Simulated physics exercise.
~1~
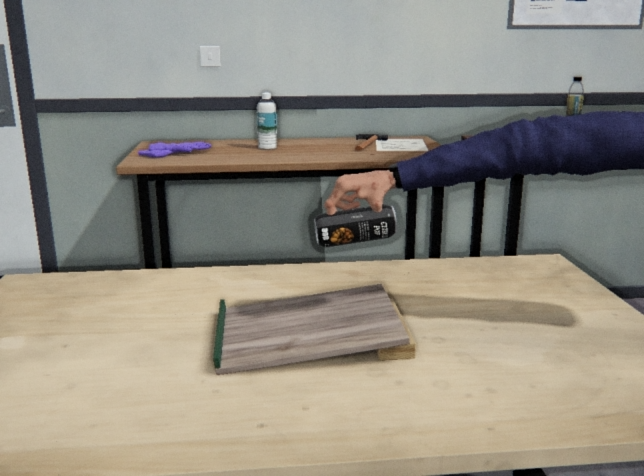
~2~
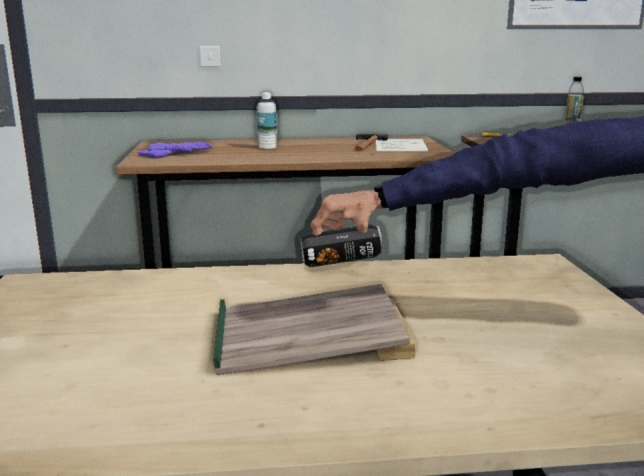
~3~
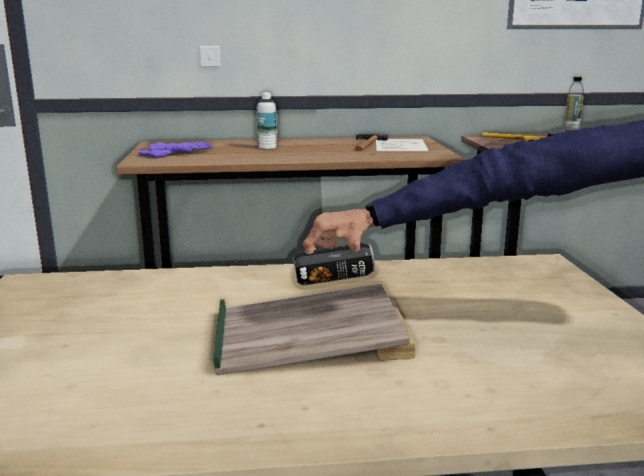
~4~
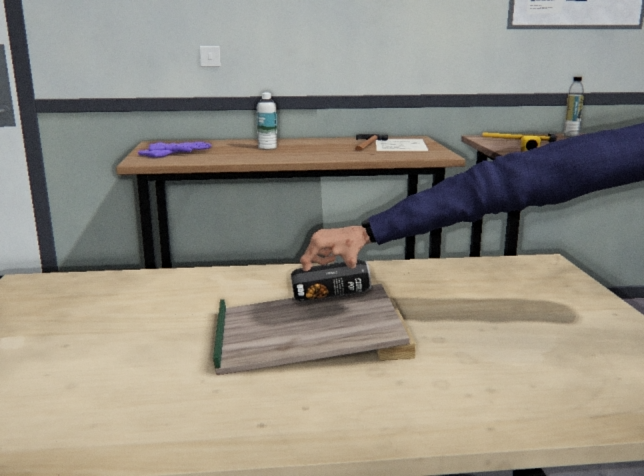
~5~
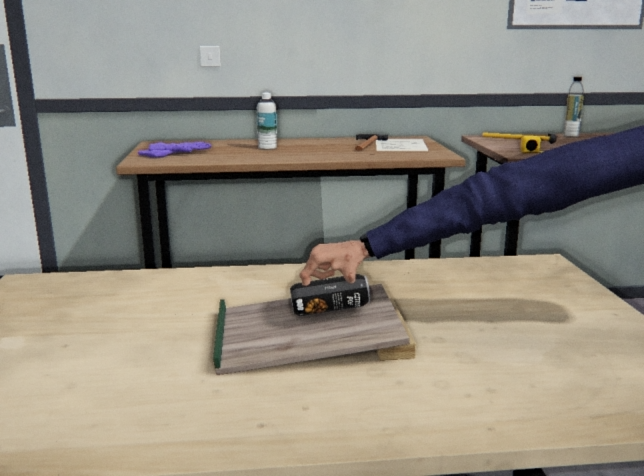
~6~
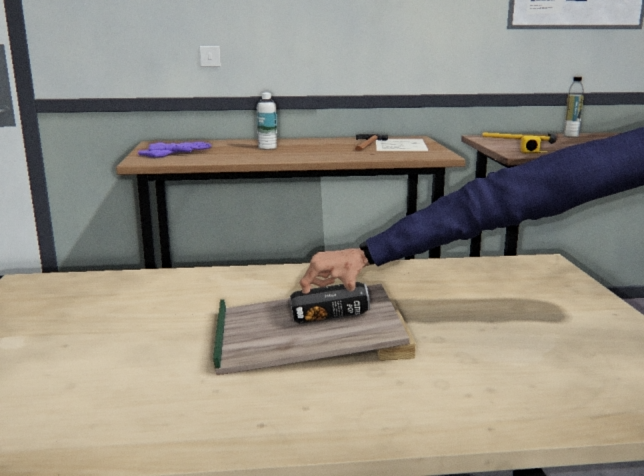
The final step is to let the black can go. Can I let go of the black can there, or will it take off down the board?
You can, it stays put.
Then, 0.30 s later than the last frame, all is still.
Then, 0.70 s later than the last frame, black can resting near (329, 303).
When it is over, it is as before. End places, in pixels of the last picture, black can near (329, 303). The black can remains at rest.
